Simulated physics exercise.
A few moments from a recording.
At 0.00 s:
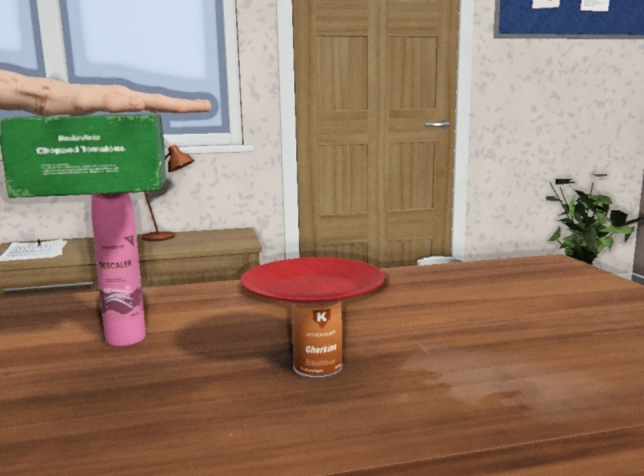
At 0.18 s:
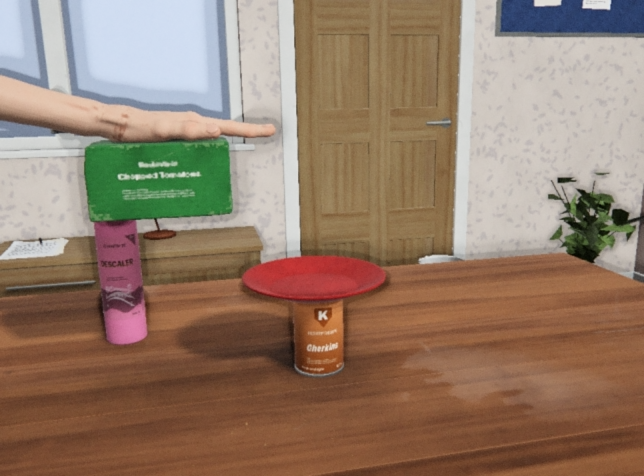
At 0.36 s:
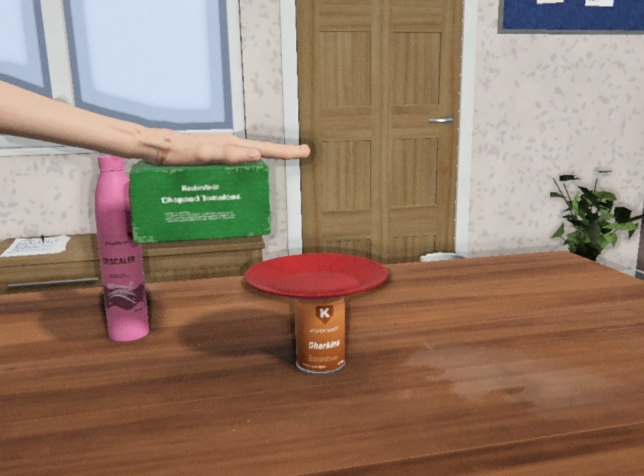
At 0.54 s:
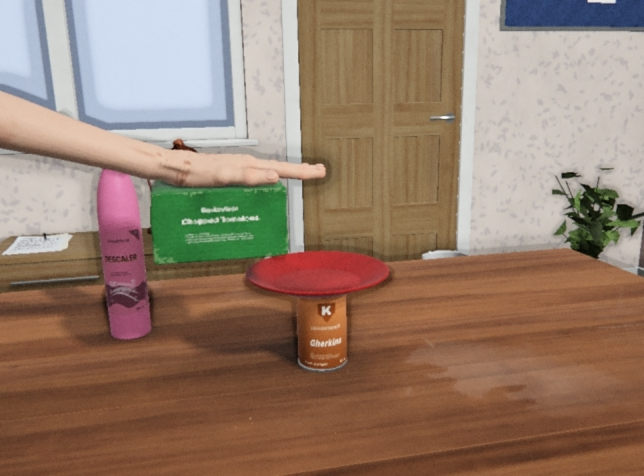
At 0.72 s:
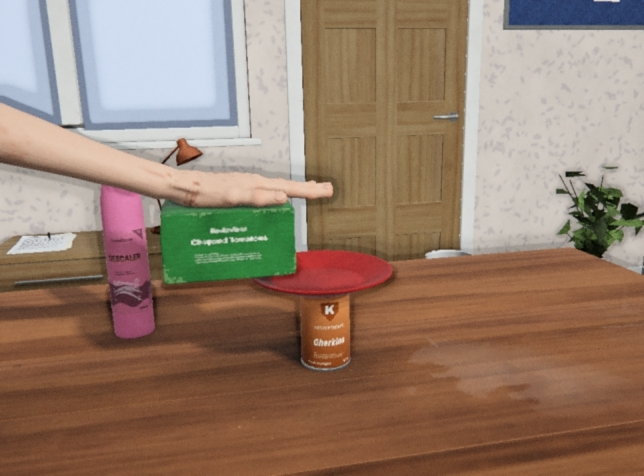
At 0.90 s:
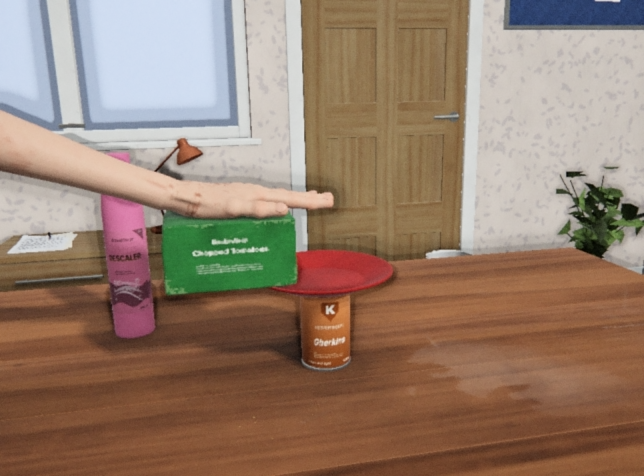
A green box under an outstretched hand moved right and downward past a pink bottle, then slowed beside a red plate sitting on top of an orange tin on the wooden table.
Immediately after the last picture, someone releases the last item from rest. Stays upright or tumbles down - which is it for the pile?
Watch - something tips or drops.
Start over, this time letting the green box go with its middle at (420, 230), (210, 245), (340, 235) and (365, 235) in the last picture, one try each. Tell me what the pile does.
Outcomes in order: A collapse, a collapse, no collapse, no collapse.
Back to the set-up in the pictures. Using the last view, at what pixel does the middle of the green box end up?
Roughly at pixel (96, 356).
After 1.20 s, green box now fallen.
After 1.30 s, things are still on the move.
After 1.40 s, as before.
At rest (2.0 s), fallen, green box; the other 3 in place. Seen from the same camera at the end, green box near (96, 356). The pile comes apart.
